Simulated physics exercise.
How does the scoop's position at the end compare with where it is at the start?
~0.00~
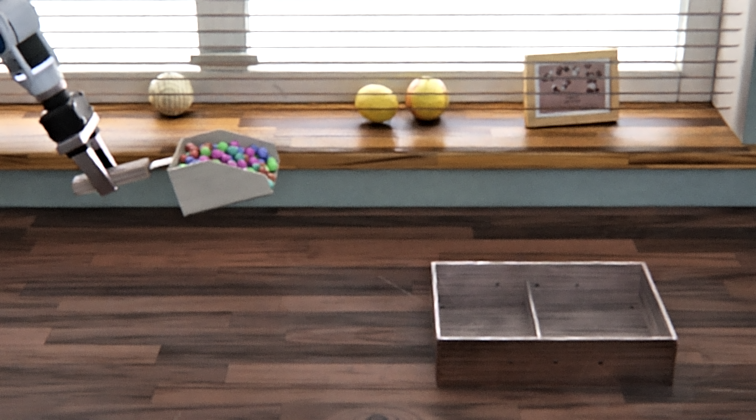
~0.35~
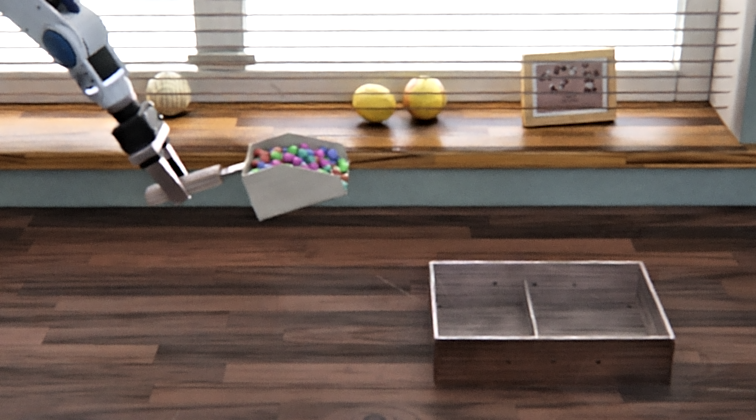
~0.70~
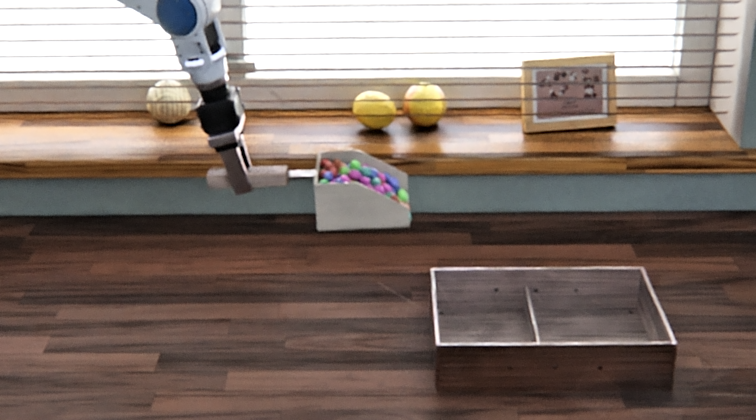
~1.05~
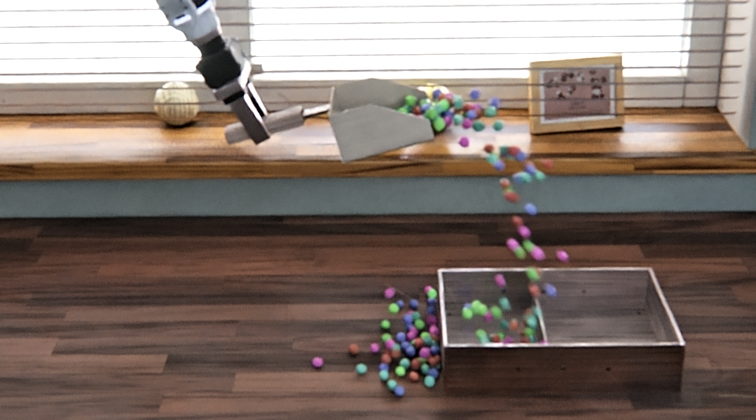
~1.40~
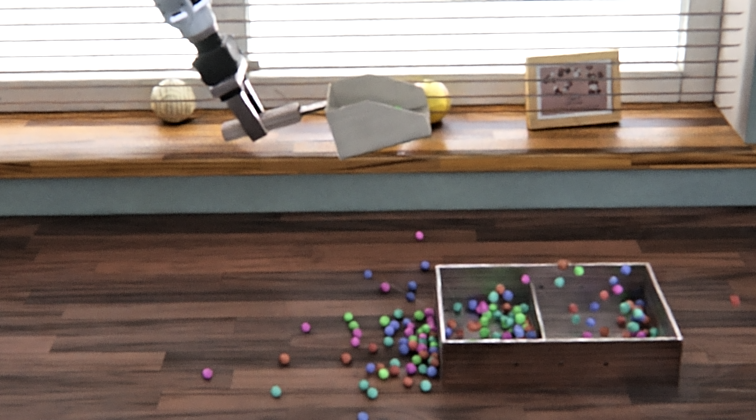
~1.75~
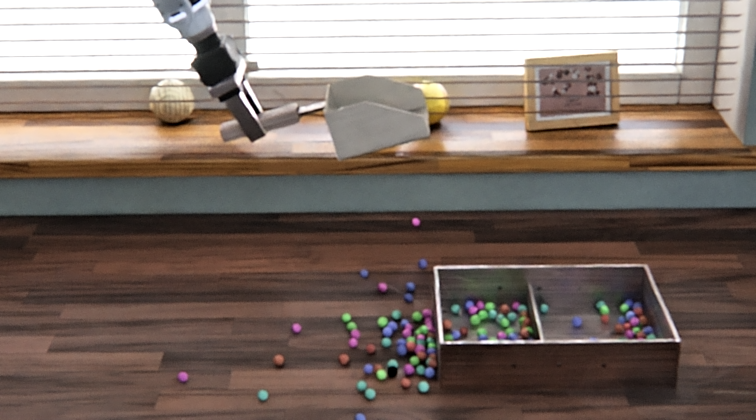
At the start the scoop is held over on the left, and by the end it is further right and somewhat higher, in front of the window sill near the yellow fruits.
